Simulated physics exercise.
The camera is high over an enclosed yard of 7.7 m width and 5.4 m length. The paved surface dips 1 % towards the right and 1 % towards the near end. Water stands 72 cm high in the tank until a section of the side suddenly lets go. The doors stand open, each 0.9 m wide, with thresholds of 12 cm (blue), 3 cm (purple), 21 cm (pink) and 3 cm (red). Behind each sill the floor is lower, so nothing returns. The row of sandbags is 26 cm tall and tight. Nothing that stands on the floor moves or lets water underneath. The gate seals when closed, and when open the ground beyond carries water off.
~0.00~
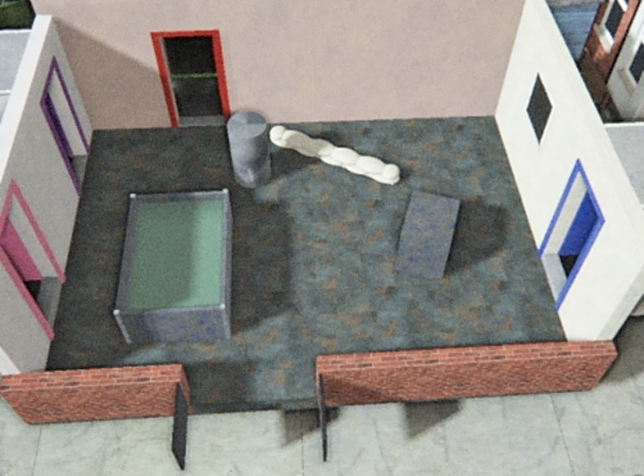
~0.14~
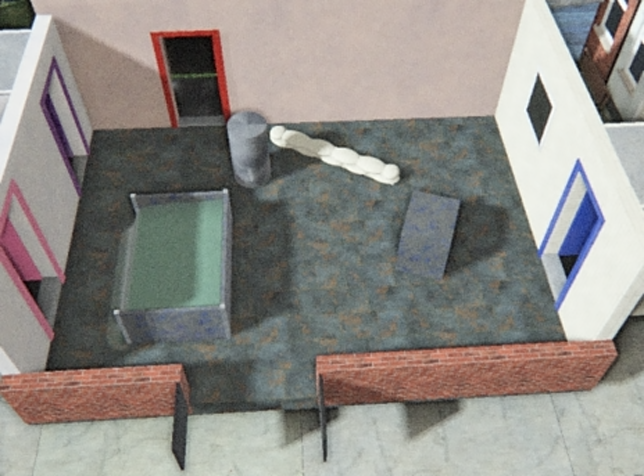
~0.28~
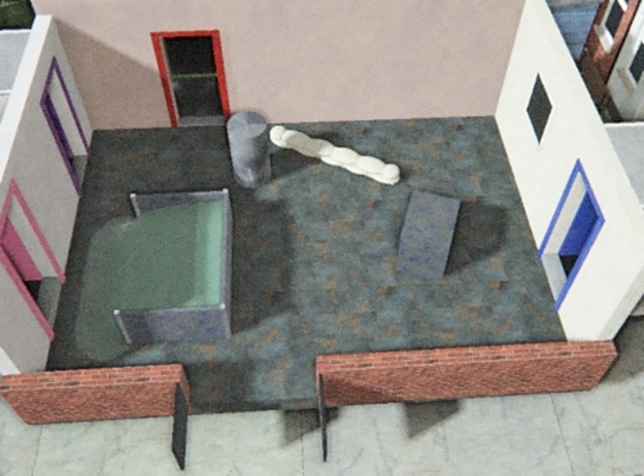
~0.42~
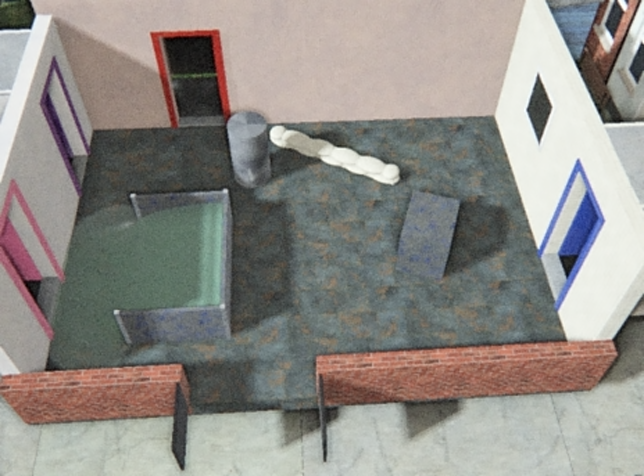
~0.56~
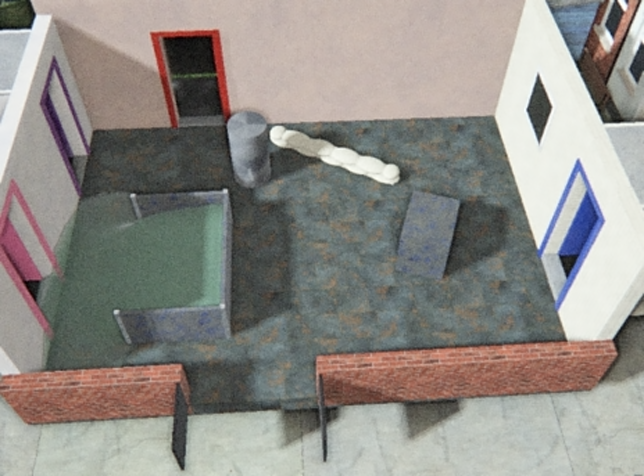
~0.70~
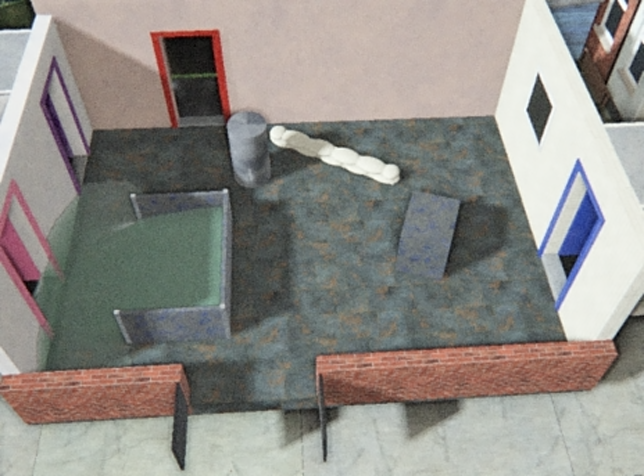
To begin with, greenish water sits still in a rectangular grey tank inside a walled yard, near a cylinder, a lumpy white bar and a slanted block. The tank's left side opens, and the water pours out leftward, spreading across the dark floor to the wall with the pink-framed doorway.
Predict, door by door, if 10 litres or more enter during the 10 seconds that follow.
The water let in: At the blue door it keeps below the limit; at the purple door it passes the limit; at the pink door it goes over the limit; at the red door it goes over the limit.
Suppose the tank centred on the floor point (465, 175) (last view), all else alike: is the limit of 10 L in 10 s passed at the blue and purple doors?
Against that limit: Blue not over, purple past it.
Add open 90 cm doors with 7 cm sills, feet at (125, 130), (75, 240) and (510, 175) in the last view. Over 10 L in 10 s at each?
In turn: Past it, over, below.
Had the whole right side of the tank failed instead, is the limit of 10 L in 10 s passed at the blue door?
Against that limit: Blue over.
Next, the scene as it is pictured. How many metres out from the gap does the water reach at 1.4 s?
About 3.6 m.
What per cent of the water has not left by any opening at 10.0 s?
Roughly 78 in a hundred.
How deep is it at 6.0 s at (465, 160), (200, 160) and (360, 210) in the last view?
About 2, 5 and 2 cm.
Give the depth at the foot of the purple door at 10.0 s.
Some 4.0 cm.
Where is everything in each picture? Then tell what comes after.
In the first picture, still water, 72 cm deep, in the tank at (176, 252).
In the second picture, the front is at (124, 347), 1.2 m from the gap at (135, 271); 0.5 m2 of floor is under water; 72 cm left at the back of the tank.
In the third picture, the front is at (98, 355), 1.4 m from the gap at (136, 273); 1.7 m2 of floor is under water; 68 cm left at the back of the tank.
In the fourth picture, the front is at (71, 368), 1.7 m from the gap at (137, 274); 3.2 m2 of floor is under water; 61 cm left at the back of the tank.
In the fifth picture, the front is at a hidden place, 2.1 m from the gap at (137, 275); 4.0 m2 of floor is under water; 61 cm left at the back of the tank.
In the sixth picture, water pours out at (137, 275) and has run 2.3 m, to (82, 189); typically 17 cm deep outside, 54 cm at the tank's back.
After 1.4 s water covers 15 % of the floor and is deepest (53 cm) near (43, 385); blue door not reached, purple door 10 cm at the sill, 2 L in, pink door 45 cm at the sill, 129 L in, red door not reached.
After 2.2 s water covers 30 % of the floor and is deepest (40 cm) near (41, 397); blue door not reached, purple door 8 cm at the sill, 15 L in, pink door 27 cm at the sill, 201 L in, red door 7 cm at the sill, 0 L in.
After 3.5 s water covers 50 % of the floor and is deepest (20 cm) near (266, 143); blue door not reached, purple door 6 cm at the sill, 27 L in, pink door 15 cm at the sill, 210 L in, red door 9 cm at the sill, 23 L in.
After 6.0 s water covers 75 % of the floor and is deepest (13 cm) near (58, 309); blue door 8 cm at the sill, 0 L in, purple door 7 cm at the sill, 52 L in, pink door 13 cm at the sill, 210 L in, red door 4 cm at the sill, 44 L in.
After 10.0 s water covers 85 % of the floor and is deepest (10 cm) near (416, 342); blue door 5 cm at the sill, 0 L in, purple door 4 cm at the sill, 71 L in, pink door 6 cm at the sill, 210 L in, red door 5 cm at the sill, 58 L in.
